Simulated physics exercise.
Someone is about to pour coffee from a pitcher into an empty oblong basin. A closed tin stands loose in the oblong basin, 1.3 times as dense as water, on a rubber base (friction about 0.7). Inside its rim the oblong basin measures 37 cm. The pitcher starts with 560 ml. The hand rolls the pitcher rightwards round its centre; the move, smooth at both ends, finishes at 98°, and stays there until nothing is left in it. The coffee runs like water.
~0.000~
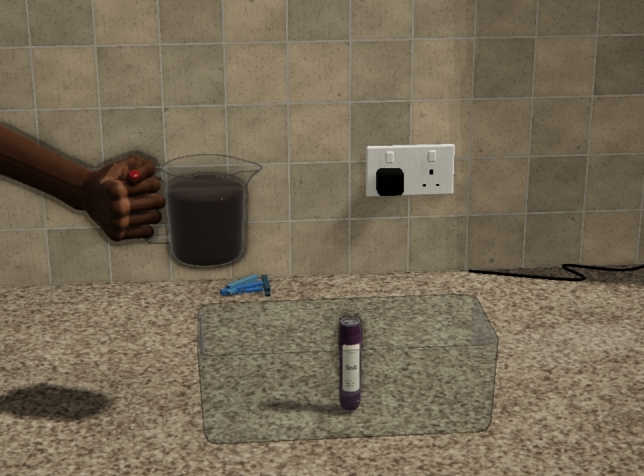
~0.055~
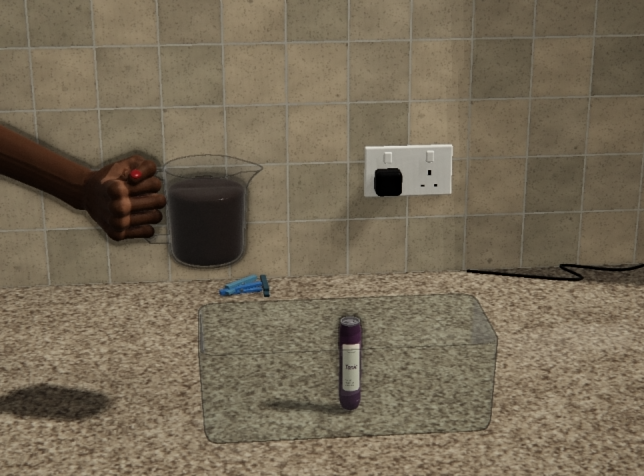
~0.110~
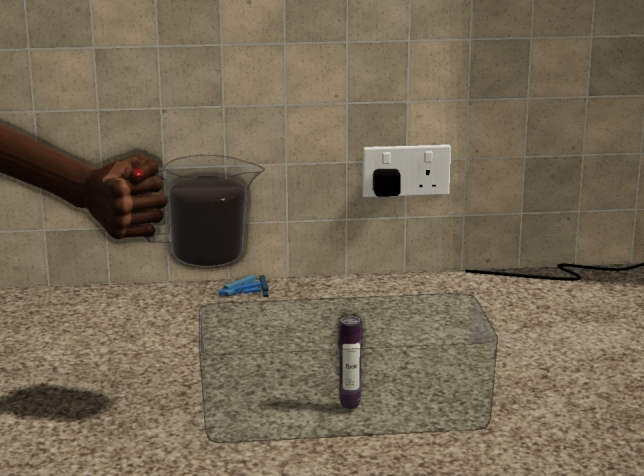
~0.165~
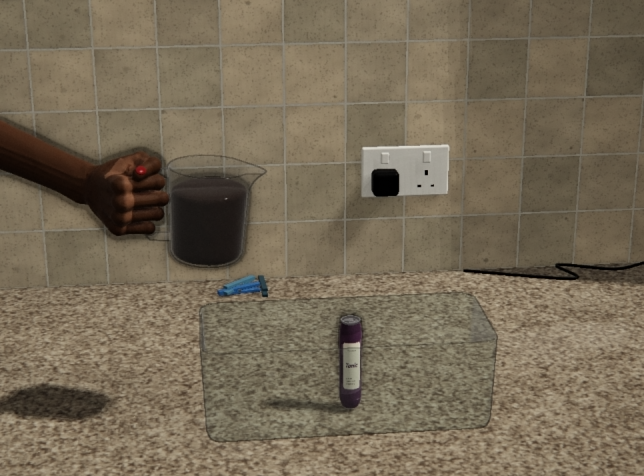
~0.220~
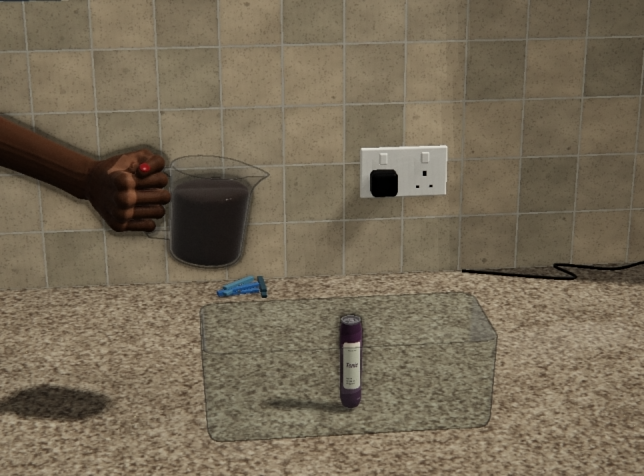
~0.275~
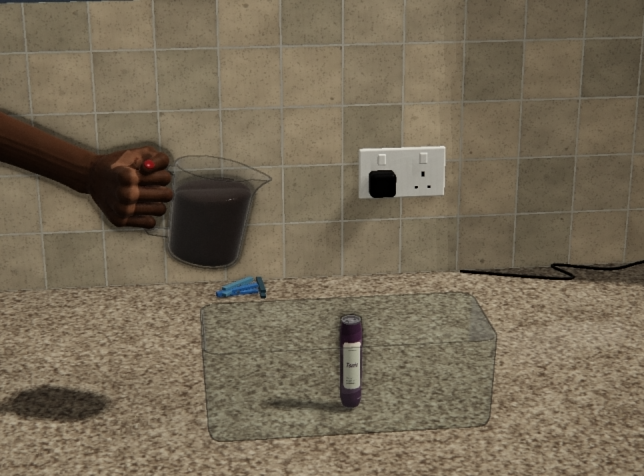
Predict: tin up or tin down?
The tin remains upright.
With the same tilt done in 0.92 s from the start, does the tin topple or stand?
The tin stays up.
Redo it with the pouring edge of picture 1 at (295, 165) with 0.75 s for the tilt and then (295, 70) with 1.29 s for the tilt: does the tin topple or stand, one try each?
First it falls; then it keeps standing.
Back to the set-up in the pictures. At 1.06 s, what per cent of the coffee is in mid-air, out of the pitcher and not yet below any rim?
About 22 per cent.
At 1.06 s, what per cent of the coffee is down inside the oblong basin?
Near 40 in a hundred.
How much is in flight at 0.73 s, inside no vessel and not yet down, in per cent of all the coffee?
Some 10 per cent.
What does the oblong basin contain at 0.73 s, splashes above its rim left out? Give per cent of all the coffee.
Near 1 in a hundred.
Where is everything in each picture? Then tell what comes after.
In the first picture, it leans 0°; its right rim is at (262, 166); the coffee meets the walls at (167, 189) and (243, 186); the oblong basin's rim runs from (199, 331) to (487, 319); the tin's top is at (350, 325).
In the second picture, it leans 0°; its right rim is at (263, 167); the coffee meets the walls at (167, 189) and (244, 186).
In the third picture, it leans 2°; its right rim is at (265, 168); the coffee meets the walls at (169, 188) and (246, 186).
In the fourth picture, it leans 4°; its right rim is at (267, 170); the coffee meets the walls at (170, 189) and (246, 187).
In the fifth picture, it leans 7°; its right rim is at (270, 174); the coffee meets the walls at (173, 190) and (249, 187).
In the sixth picture, it leans 11°; its right rim is at (272, 178); the coffee meets the walls at (174, 190) and (252, 188).
Then, 0.73 s in, the tilt is 59° and 88 per cent is still to pour; the tin stands where it began.
Then, 1.06 s in, the tilt is 91° and 37 per cent is still to pour; the tin stands where it began.
Then, 1.41 s in, the tilt is 98° and 5 per cent is still to pour; the tin stands where it began.
Then, 1.79 s in, the tilt is 98° and 0 per cent is still to pour; the tin stands where it began.
Finally, the tin stands where it began.
